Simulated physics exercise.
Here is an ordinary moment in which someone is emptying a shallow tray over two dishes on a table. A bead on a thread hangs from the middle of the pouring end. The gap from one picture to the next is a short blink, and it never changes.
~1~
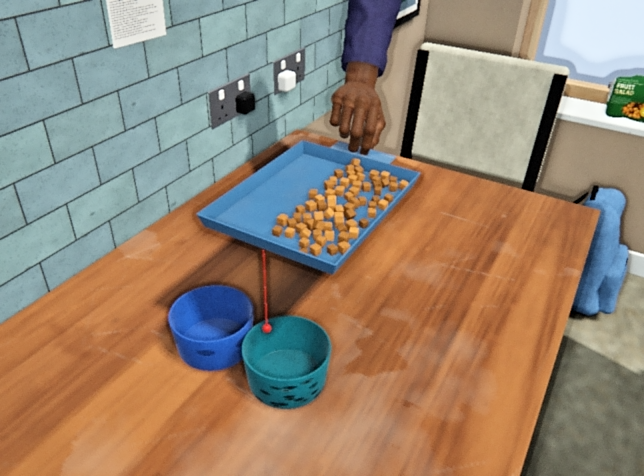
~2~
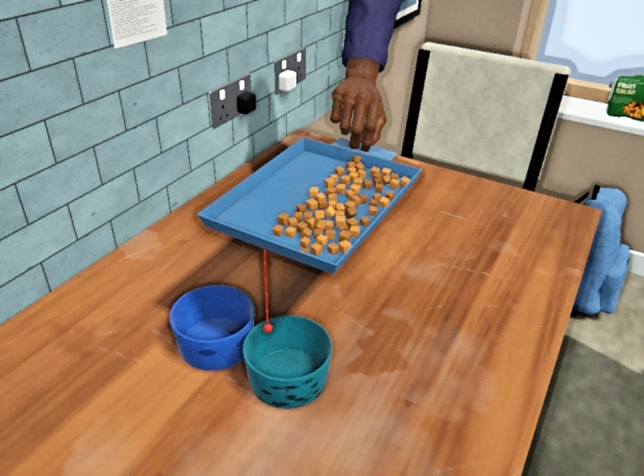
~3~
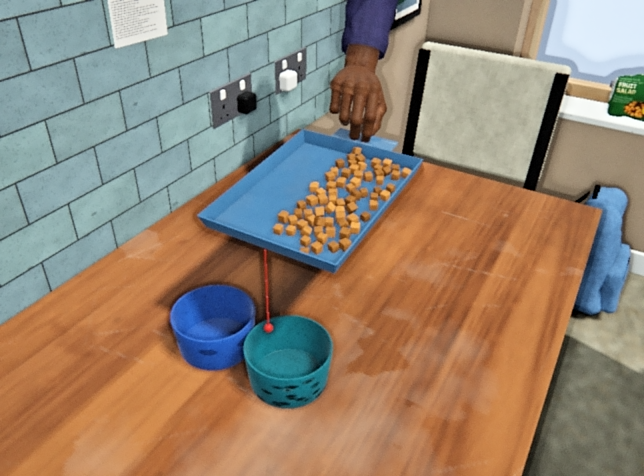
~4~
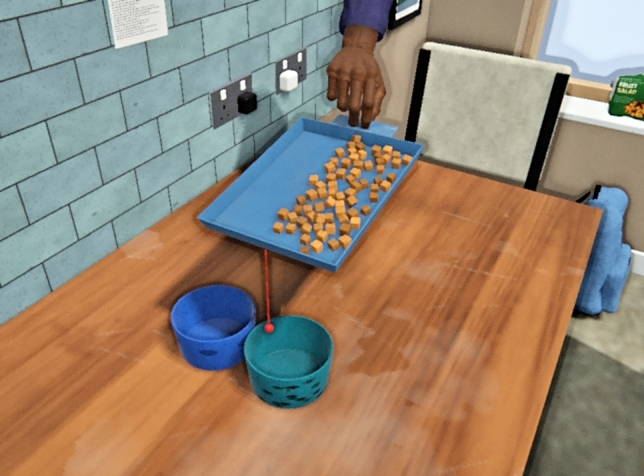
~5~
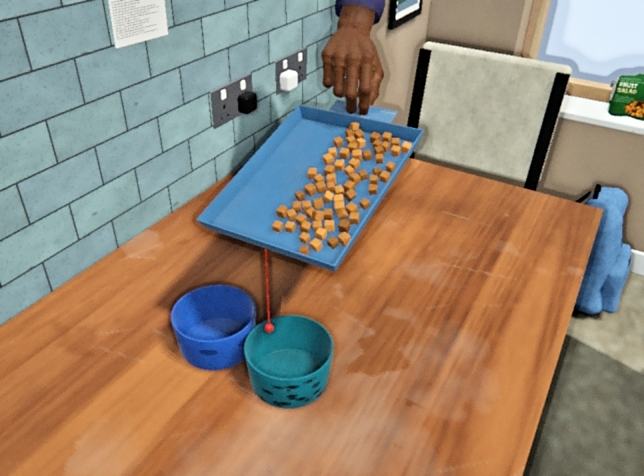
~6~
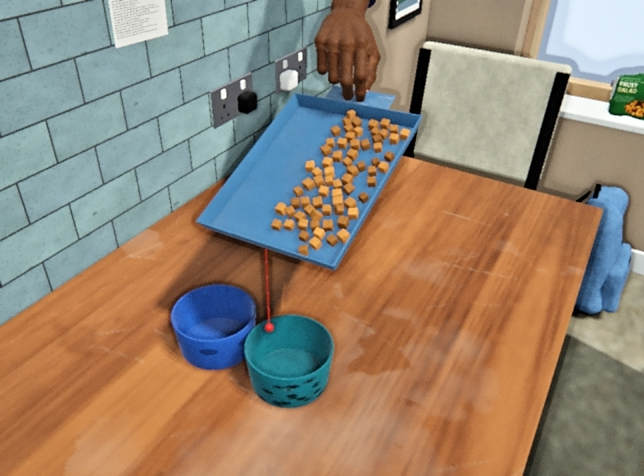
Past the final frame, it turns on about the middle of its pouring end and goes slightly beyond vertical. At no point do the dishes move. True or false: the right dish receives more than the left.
False, the left dish receives more.
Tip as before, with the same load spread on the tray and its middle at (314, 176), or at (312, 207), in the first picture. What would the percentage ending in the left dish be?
Share in order: Roughly 30 %, 10 %.
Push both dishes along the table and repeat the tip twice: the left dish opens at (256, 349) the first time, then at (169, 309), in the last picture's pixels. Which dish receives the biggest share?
Results - the dish on the left side first, the dish on the right side second.
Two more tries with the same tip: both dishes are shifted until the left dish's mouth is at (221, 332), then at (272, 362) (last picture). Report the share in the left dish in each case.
Close to 40 in a hundred first, close to 30 in a hundred second.
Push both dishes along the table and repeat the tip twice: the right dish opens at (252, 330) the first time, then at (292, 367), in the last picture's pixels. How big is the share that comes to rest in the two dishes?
You'd see around 20 per cent and then around 60 per cent.
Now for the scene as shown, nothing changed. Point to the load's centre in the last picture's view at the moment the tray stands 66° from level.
I'd put it at about (271, 228).
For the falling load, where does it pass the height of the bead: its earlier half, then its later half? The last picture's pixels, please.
Roughly (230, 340) first, then roughly (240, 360).
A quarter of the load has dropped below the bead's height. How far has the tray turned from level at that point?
About 115°.
Soon after the last picture, tray tipped steeply; nearly all on the tray; a stray few in the air.
A little later, tray tipped past a quarter turn; most on the tray; a small part in the left dish; a small part outside both; a stray few in the air.
Later still, tray tipped past a quarter turn; a small part in the right dish; about a quarter in the left dish; most outside both.
At rest, tray tipped past a quarter turn; a small part in the right dish; about a quarter in the left dish; most outside both.
